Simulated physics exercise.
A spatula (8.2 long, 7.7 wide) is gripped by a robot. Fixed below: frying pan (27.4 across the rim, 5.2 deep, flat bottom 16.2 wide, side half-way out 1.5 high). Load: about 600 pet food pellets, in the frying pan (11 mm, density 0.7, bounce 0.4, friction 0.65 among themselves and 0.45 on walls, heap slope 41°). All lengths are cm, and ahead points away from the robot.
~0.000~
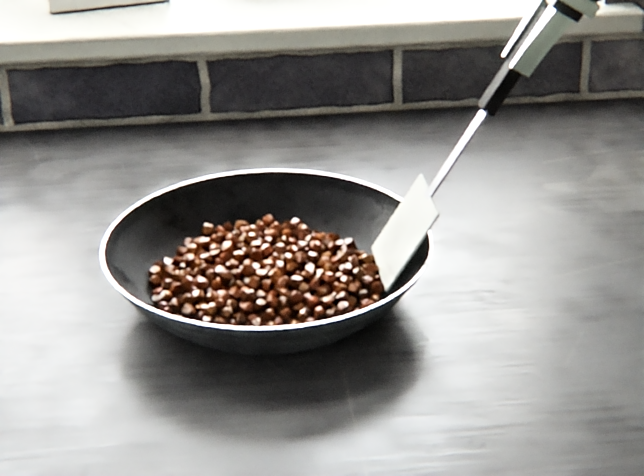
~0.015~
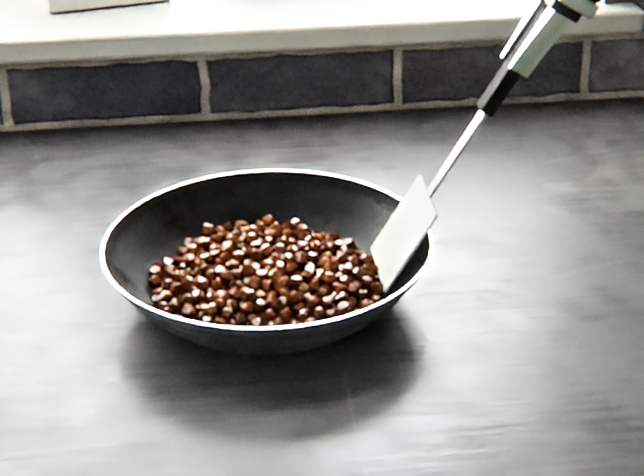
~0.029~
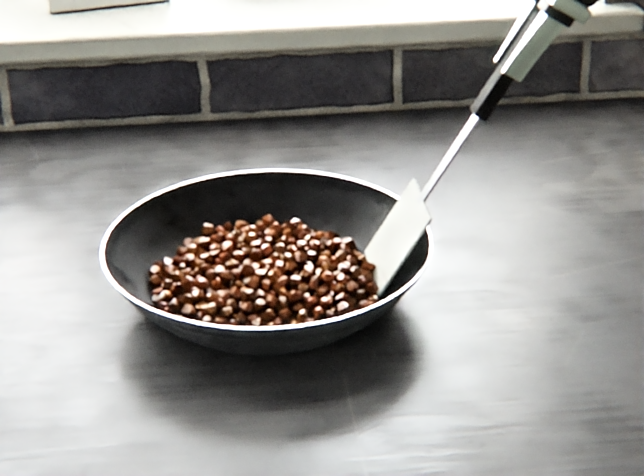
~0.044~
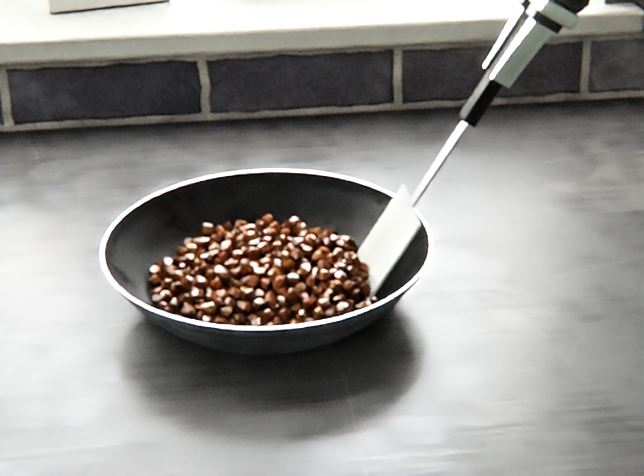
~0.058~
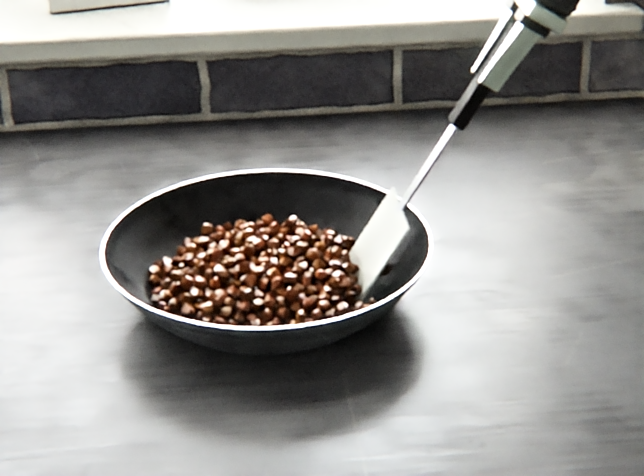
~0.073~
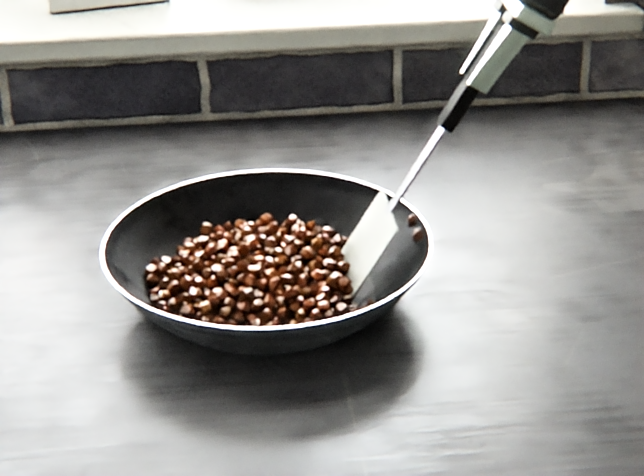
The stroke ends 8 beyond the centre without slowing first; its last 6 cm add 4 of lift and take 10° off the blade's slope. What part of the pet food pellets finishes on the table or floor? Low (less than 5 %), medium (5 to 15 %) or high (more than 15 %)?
Answer: Medium; 5 to 15 % of the pet food pellets finish on the table or floor.
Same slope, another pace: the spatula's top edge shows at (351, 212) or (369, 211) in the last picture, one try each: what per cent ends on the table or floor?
About 25 and 20 per cent.
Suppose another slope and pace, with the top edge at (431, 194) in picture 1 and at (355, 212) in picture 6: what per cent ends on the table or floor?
Some 25 per cent.
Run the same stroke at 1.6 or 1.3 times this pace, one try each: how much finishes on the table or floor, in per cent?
About 20 and 20 per cent.
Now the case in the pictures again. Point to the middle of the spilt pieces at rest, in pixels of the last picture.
Around (55, 308).
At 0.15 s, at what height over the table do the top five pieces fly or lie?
Roughly 10 cm.
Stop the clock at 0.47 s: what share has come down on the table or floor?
Some 8 per cent.
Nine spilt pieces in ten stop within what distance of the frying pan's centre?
Some 25 cm.
After 0.15 s, sloping 59°, highest piece 19 above the table; 596 in the frying pan, 2 on the blade or in flight.
After 0.23 s, sloping 55°, highest piece 27 above the table; 596 in the frying pan, 2 on the blade or in flight.
After 0.47 s, sloping 49°, highest piece 11 above the table; 544 in the frying pan, 47 on the table or floor, 7 on the blade or in flight.
After 1.52 s, sloping 49°, highest piece 6 above the table; 543 in the frying pan, 55 on the table or floor.
At rest, 543 in the frying pan, 55 on the table or floor. That is 9 % on the table or floor.
